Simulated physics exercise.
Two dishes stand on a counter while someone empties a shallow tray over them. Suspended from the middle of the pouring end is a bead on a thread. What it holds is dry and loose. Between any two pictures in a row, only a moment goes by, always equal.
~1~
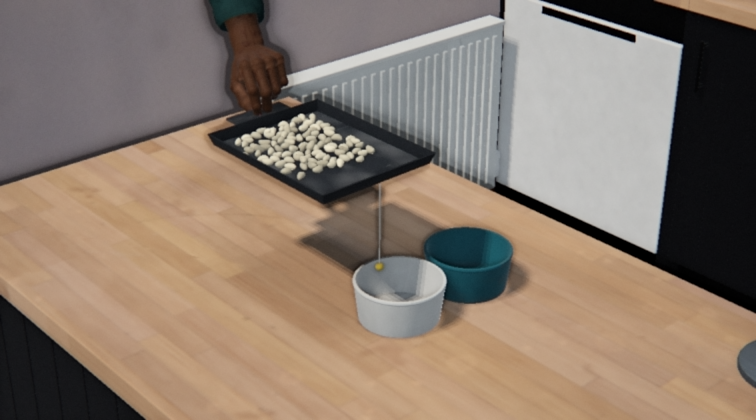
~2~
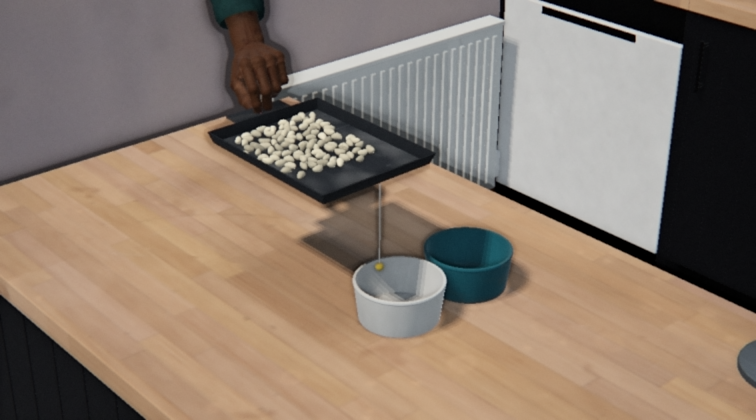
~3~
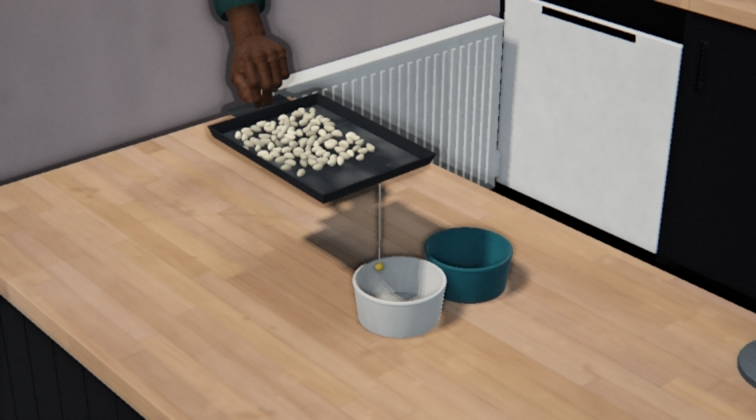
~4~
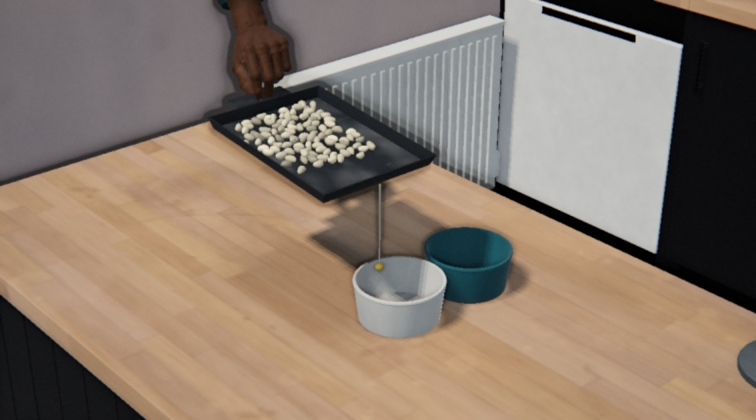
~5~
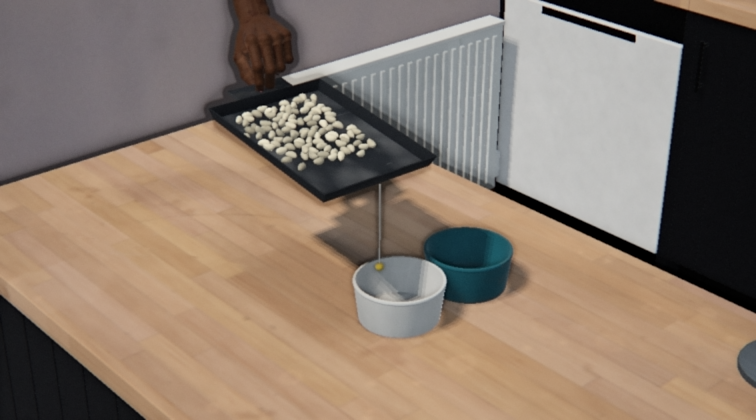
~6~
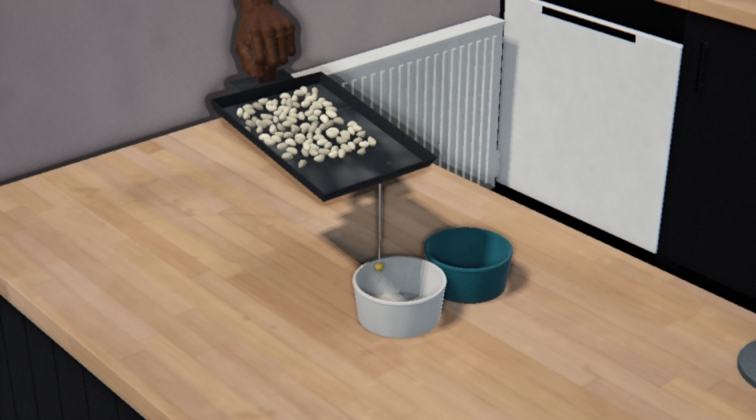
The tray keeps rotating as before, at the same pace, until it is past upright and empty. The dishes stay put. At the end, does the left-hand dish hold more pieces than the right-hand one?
Yes.
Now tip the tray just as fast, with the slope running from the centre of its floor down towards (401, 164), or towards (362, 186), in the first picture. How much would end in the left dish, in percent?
For the first it's near 40 %, for the second near 30 %.
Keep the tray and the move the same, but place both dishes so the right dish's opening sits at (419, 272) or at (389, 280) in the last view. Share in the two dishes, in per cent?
Roughly 80% on the first try and 40% on the second.
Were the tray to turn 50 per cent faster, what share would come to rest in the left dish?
I'd say 60 percent or thereabouts.
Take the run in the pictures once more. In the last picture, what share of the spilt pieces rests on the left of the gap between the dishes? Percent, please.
40 per cent, roughly.
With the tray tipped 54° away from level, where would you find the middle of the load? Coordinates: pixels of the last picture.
At about (390, 161).
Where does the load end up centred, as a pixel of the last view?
Around (422, 311).
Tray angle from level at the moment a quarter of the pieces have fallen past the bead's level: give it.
Around 95°, give or take.
Soon after the last picture, tray tipped steeply; nearly all on the tray; a stray few in the left dish; a small part in the air.
A little later, tray tipped right over; most on the tray; a small part in the left dish; a stray few in the right dish; a small part outside both; a stray few in the air.
Later still, tray tipped past a quarter turn; about half in the left dish; about a quarter in the right dish; about a quarter outside both; a stray few in the air.
At rest, tray tipped past a quarter turn; about half in the left dish; about a quarter in the right dish; about a quarter outside both; a stray few in the air.
